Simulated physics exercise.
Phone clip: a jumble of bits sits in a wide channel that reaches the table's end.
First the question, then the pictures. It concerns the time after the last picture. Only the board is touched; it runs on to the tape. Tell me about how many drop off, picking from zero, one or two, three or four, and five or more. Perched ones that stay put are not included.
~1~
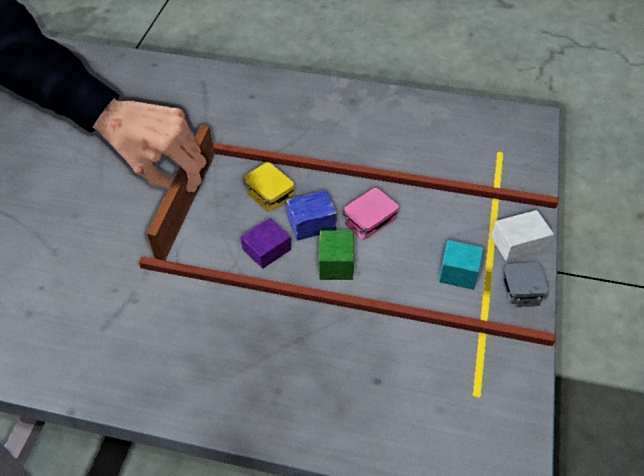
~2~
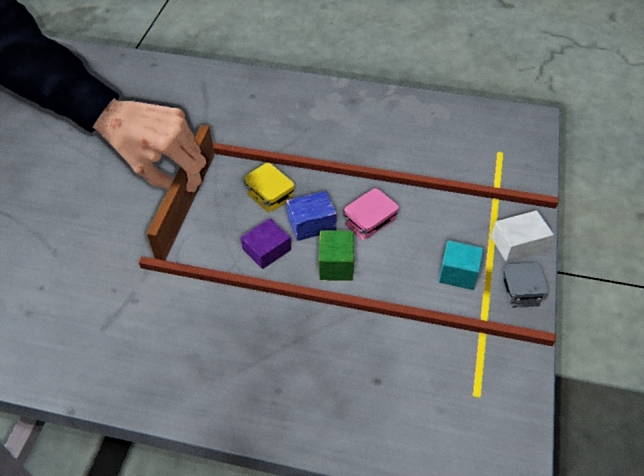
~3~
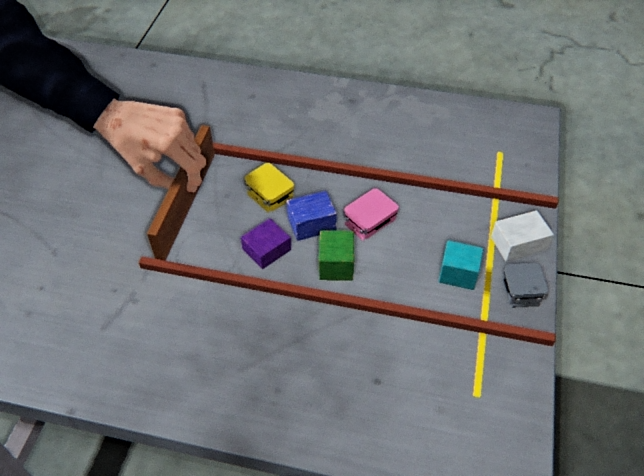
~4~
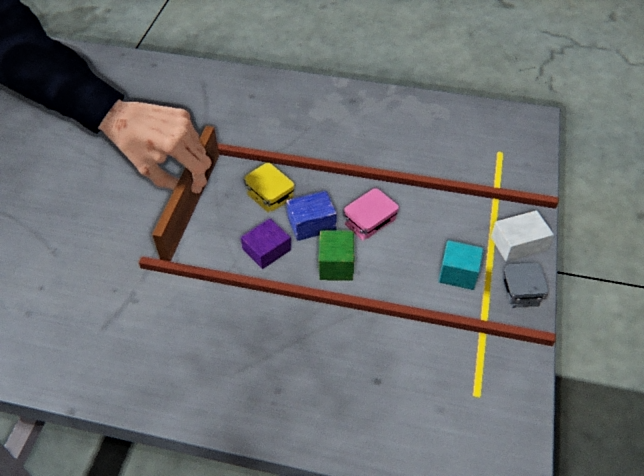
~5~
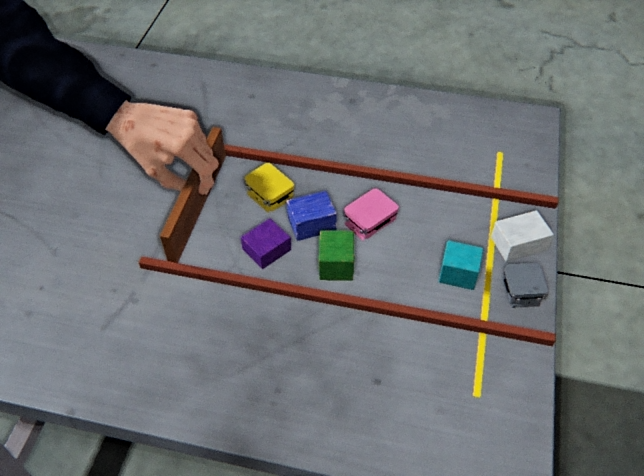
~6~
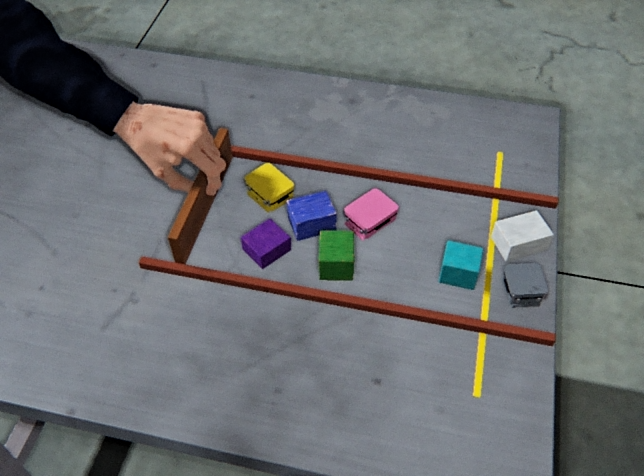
Missing from the table at the end: Three or four.
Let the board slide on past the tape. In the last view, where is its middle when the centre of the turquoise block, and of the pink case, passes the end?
(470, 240) and (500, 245), more or less.
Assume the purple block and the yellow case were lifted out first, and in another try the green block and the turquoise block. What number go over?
Going first to second: 2 and 1.
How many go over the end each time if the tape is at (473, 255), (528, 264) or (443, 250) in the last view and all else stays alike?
Counts per try, in order: 3 / 5 / 1.
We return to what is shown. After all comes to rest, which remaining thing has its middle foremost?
The one you want is the pink case.
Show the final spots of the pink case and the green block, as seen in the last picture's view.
About (552, 238), and the other about (545, 291).
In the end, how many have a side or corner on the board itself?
Number: 3.
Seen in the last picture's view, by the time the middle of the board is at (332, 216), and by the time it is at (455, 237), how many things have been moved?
Respectively 5 and 8.
Soon after, none off yet; grey case at rest near (524, 285); white block at rest near (522, 236); turquoise block at rest near (461, 265).
In the end, the number that fall off is three or four; gone, turquoise block, white block and grey case.
